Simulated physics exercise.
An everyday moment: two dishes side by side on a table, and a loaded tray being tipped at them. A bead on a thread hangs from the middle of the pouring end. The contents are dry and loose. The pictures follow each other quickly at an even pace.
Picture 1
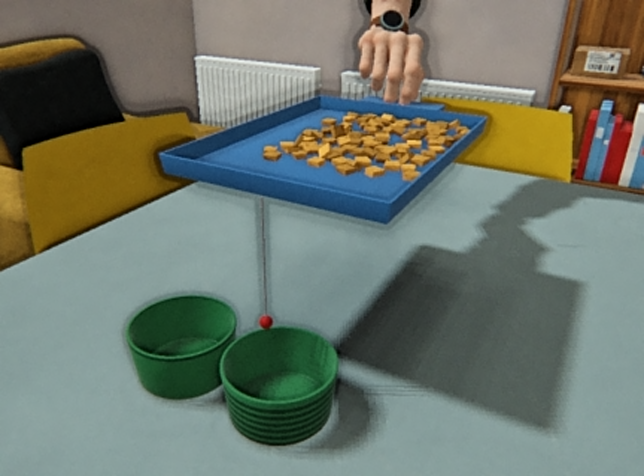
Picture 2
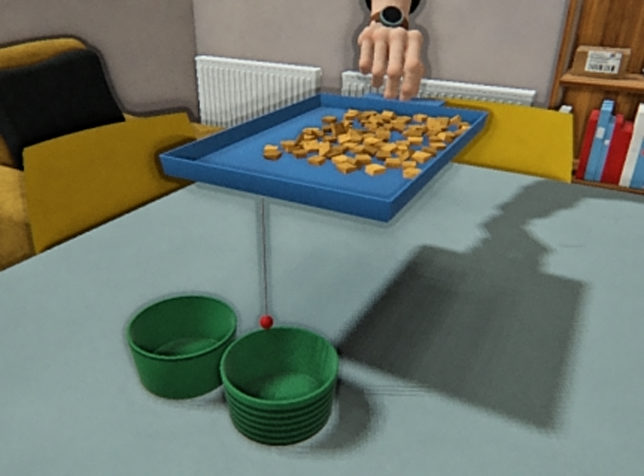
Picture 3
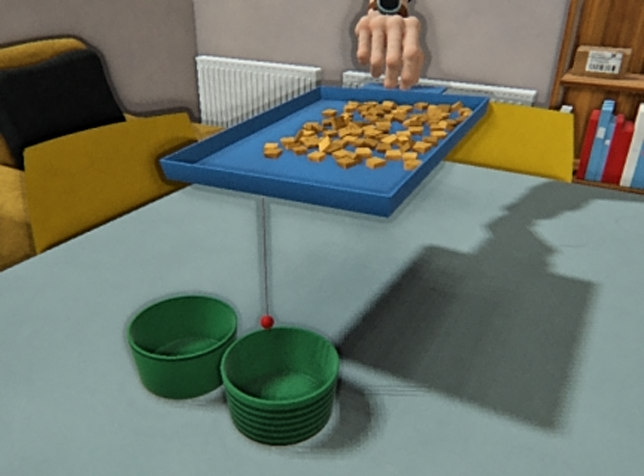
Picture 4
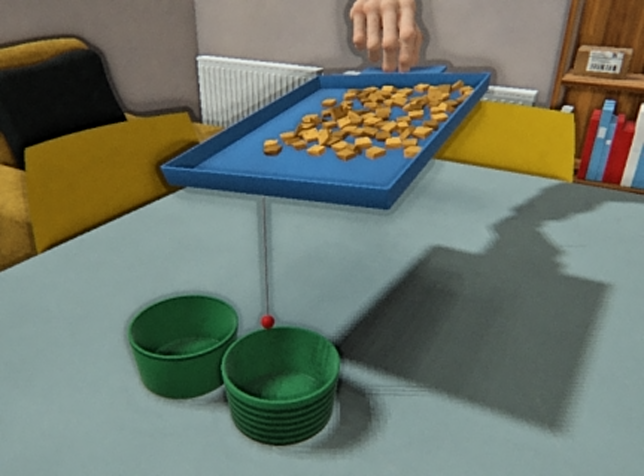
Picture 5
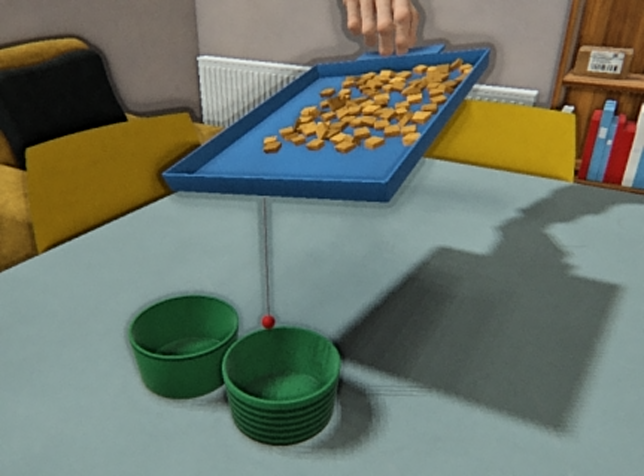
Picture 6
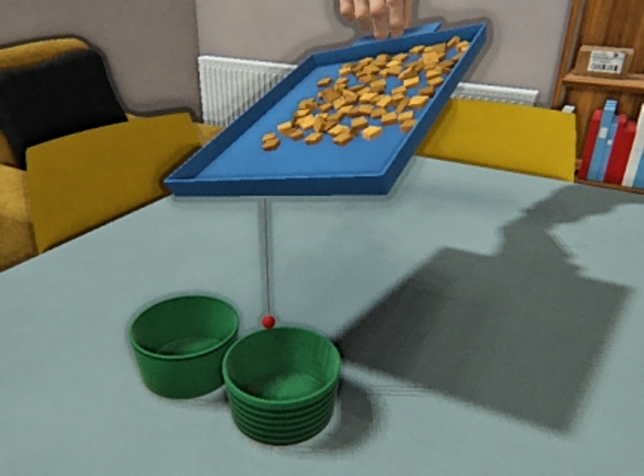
A hand raising the far end of a blue tray of cereal squares, tilting it steadily above two green dishes on a table.
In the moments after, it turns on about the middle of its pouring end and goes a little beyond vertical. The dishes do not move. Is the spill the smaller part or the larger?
They take more than half between them.
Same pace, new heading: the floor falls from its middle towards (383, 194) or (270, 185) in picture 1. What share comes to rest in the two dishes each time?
First some 10, then 50 per cent.
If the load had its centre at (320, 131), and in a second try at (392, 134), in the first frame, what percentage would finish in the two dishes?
About 70 and 60 per cent.
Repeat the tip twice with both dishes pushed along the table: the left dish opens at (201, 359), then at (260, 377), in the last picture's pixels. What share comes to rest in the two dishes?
First some 0, then 0 per cent.
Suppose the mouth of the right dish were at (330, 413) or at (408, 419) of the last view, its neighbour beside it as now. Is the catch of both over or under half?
In turn: Less than half; less than half.
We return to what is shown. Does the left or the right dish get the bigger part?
Fuller: The left dish.
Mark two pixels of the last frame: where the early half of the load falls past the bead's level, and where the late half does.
The first part at (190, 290); the rest at (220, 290).
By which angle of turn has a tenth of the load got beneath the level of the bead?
At some 75 degrees.
Shortly afterwards, tray tipped steeply; all but a few on the tray; only a few in the air.
Next, tray tipped right over; near half on the tray; near a third in the left dish; a little outside both; a little in the air.
Some moments later, tray tipped past a quarter turn; near two thirds in the left dish; near a third outside both.
In the end, tray tipped past a quarter turn; none at all in the right dish; near two thirds in the left dish; near a third outside both.
